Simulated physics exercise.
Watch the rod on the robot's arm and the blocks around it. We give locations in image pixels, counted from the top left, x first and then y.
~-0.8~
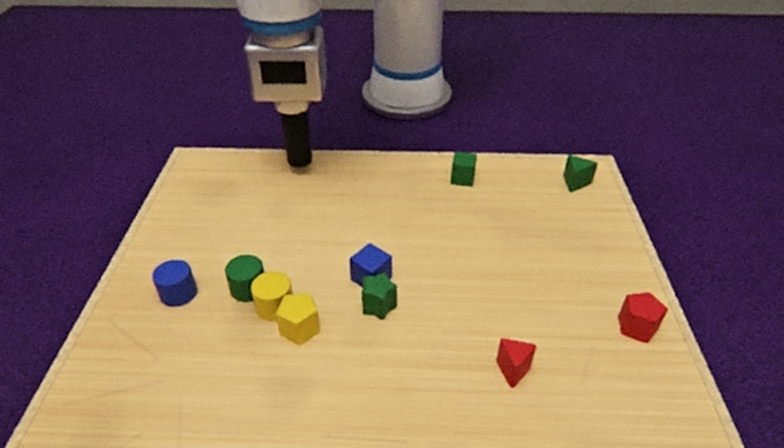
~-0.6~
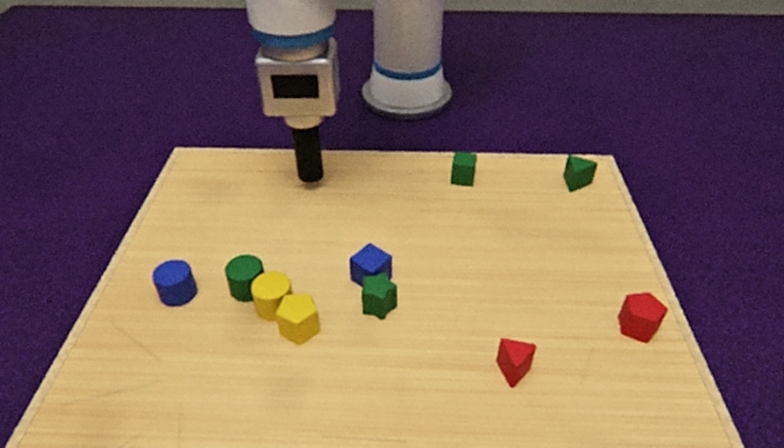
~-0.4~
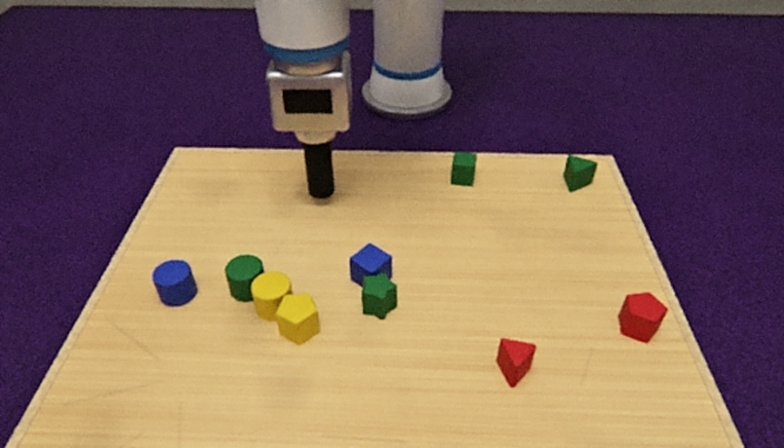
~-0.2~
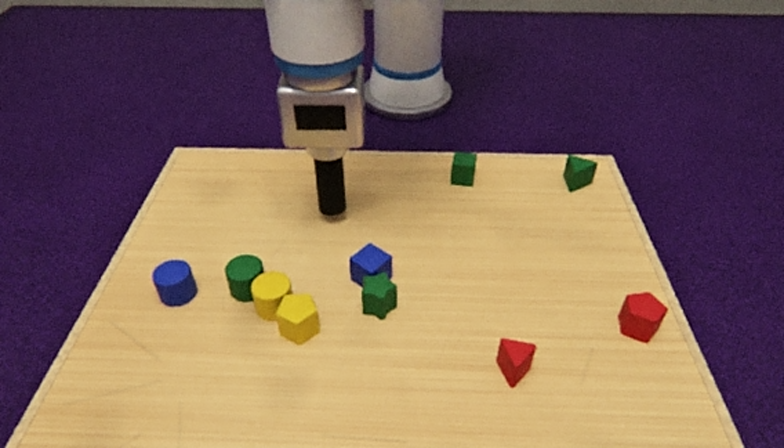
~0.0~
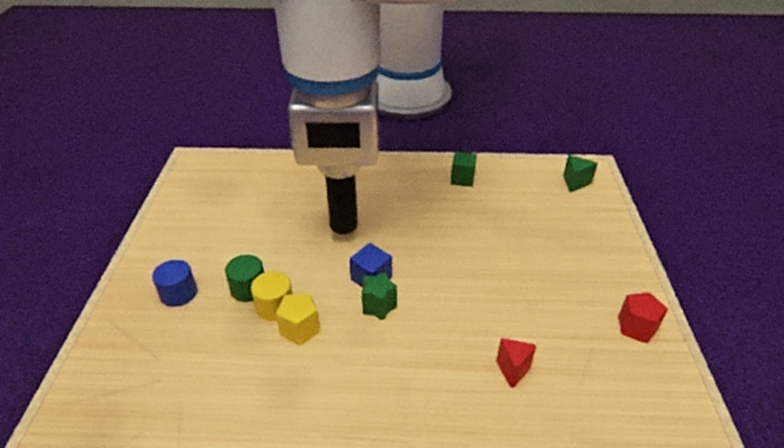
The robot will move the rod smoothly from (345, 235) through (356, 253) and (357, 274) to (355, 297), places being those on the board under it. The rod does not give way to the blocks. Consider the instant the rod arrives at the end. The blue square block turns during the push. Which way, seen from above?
From overhead, the rotation is counterclockwise.
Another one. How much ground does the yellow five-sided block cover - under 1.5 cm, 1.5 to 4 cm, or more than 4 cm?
It falls in the under 1.5 cm band.
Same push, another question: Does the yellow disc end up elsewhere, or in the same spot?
It holds its position.
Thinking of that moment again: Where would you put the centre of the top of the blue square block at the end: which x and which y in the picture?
It should be at about (384, 284).
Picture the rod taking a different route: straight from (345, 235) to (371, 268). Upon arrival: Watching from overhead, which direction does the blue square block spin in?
It swings round clockwise.
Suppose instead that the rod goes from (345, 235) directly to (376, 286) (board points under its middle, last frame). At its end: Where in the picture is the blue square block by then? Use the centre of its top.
My prediction: (388, 286).
The first path, step by step. Halfway along, rod at (357, 254); blue square block at (373, 259).
At the end, rod at (354, 288); yellow disc unmoved; yellow five-sided block unmoved; blue square block at (384, 284), turned 25° anticlockwise; green star-shaped block at (395, 310), turned 15° clockwise.
